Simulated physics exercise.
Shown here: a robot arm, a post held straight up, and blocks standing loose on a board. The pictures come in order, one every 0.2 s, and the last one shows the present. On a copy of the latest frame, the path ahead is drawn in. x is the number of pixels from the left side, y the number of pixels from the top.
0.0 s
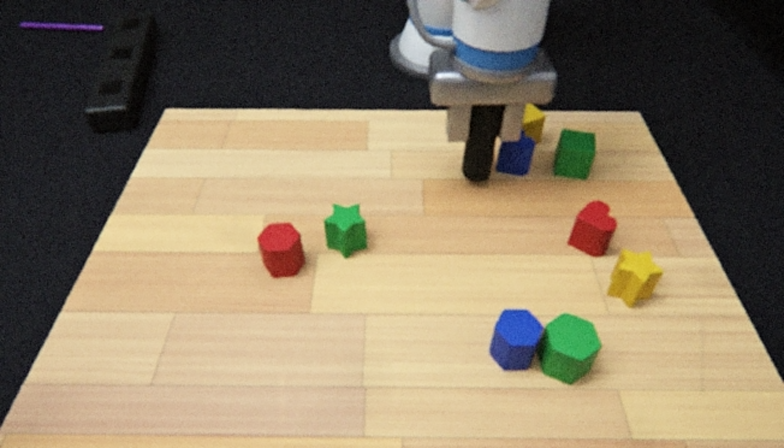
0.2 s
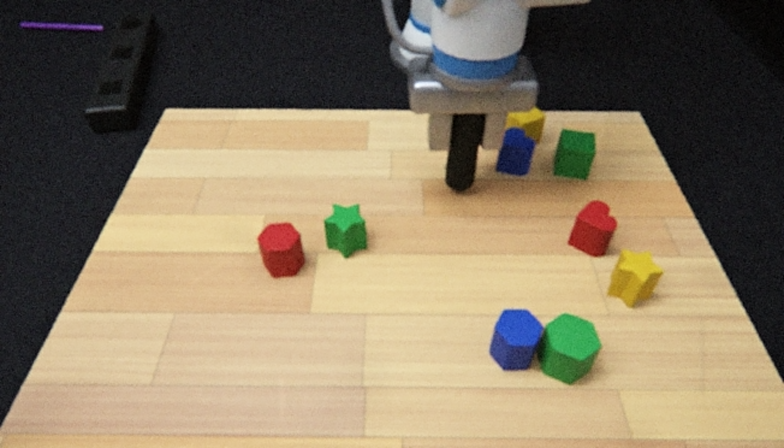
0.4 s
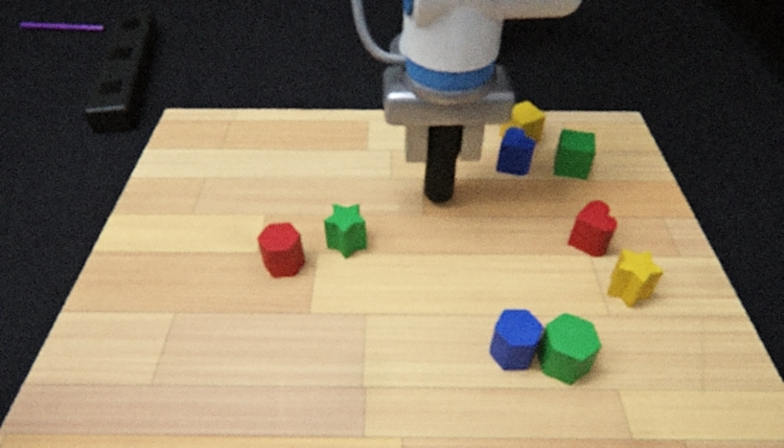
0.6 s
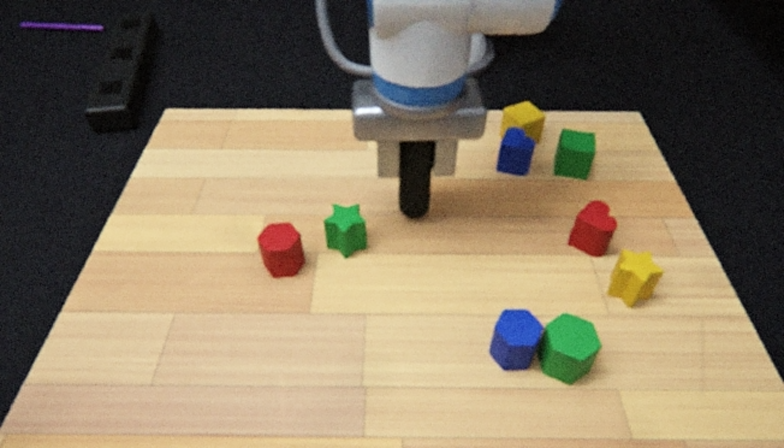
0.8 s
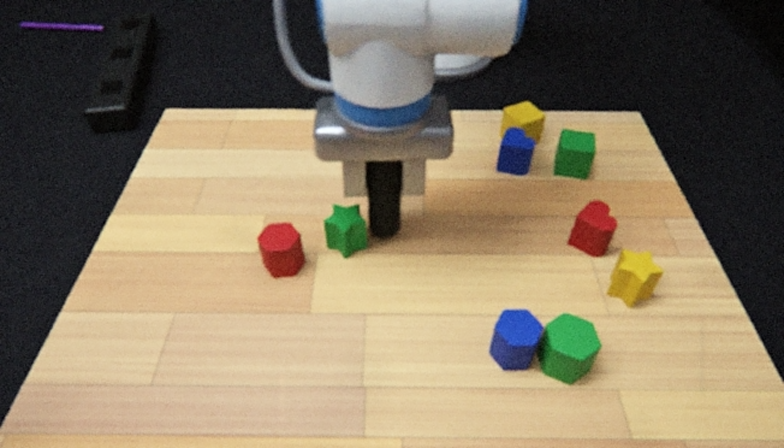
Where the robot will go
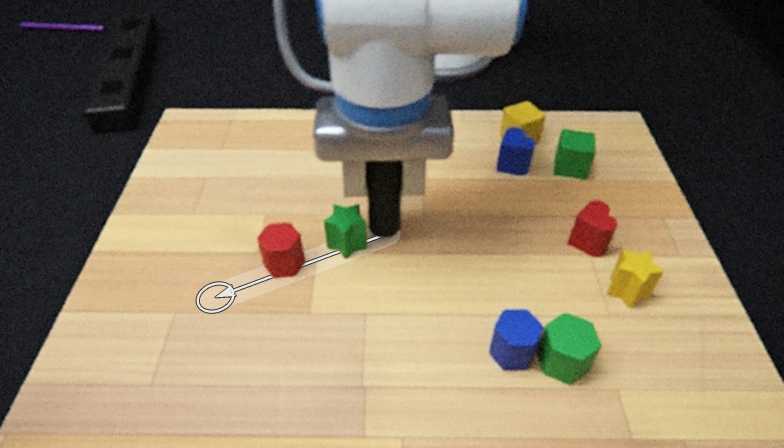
A robot arm moves its black post left and nearer, up beside the green star-shaped block.
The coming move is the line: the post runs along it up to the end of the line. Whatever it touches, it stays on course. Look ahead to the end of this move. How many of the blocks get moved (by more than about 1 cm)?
I'm going with two.
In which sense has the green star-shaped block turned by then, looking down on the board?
The twist is clockwise.
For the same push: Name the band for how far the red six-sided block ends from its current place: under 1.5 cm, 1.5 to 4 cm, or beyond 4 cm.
Travel: Beyond 4 cm.
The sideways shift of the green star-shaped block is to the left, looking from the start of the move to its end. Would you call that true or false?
The statement is false.
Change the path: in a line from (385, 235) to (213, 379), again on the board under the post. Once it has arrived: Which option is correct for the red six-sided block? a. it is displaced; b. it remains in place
I'll go with b - it remains in place.
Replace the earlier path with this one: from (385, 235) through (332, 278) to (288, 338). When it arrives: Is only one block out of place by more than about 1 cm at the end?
Yes.
The drawn path runs in a line from (385, 235) to (216, 297).
On the path given first. One third of the way, post at (331, 247); red six-sided block at (264, 239), turned 25° anticlockwise; green star-shaped block at (297, 224), turned 25° clockwise.
Two thirds of the way, post at (273, 268); red six-sided block at (202, 247), turned 15° anticlockwise; green star-shaped block at (240, 238), turned 40° clockwise.
At the end, post at (213, 290); red six-sided block at (160, 241), turned 20° clockwise; green star-shaped block at (195, 248), turned 75° clockwise.
